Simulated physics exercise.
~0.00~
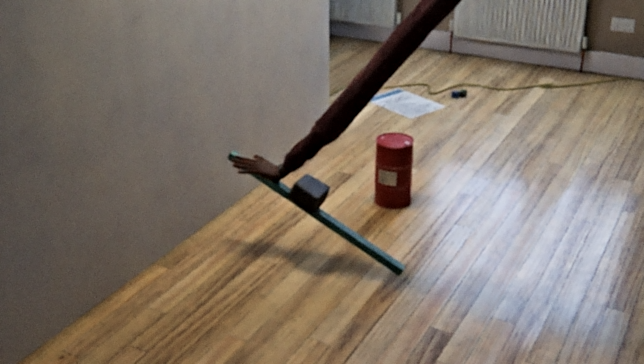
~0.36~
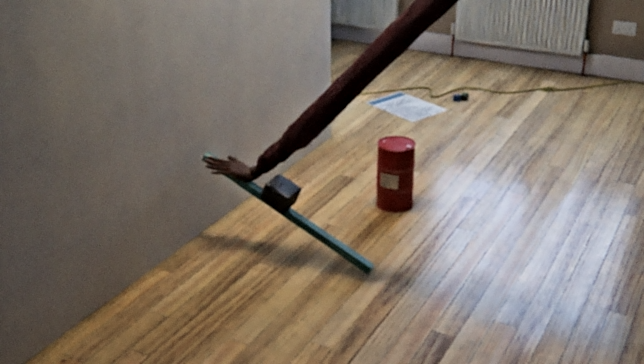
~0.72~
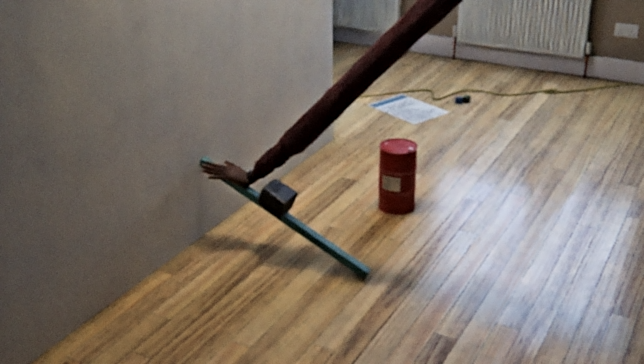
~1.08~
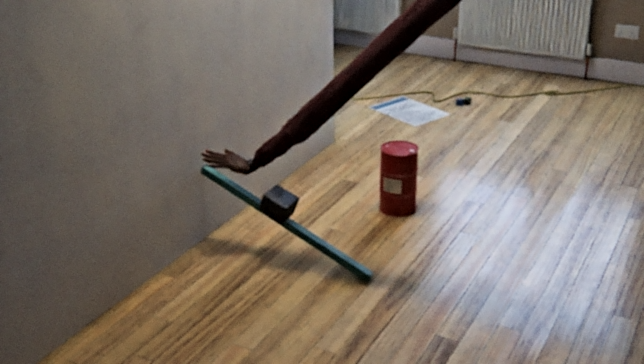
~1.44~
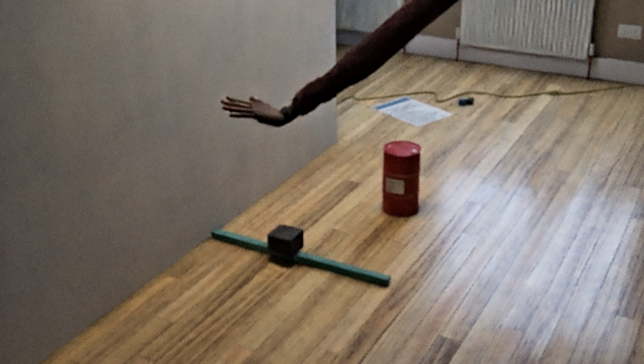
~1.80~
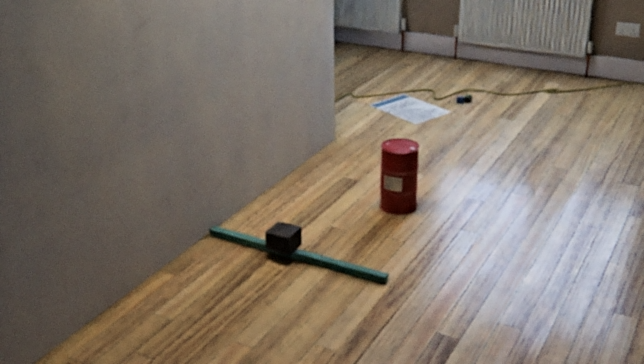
A long turquoise pole with a dark block partway along it is held at a slant by a dark-sleeved arm in a room with glossy wooden floorboards, seen from above by a slightly swaying camera. A plain grey wall fills the left, a red canister stands near the middle, and papers, a cable and a white radiator lie beyond. The hand moves the pole left toward the wall and steadies it there. Then the fingers open and draw back, and the pole slips down to the floor. The arm leaves, with the pole lying low beside the wall, the block still at its middle and the canister upright in its place.
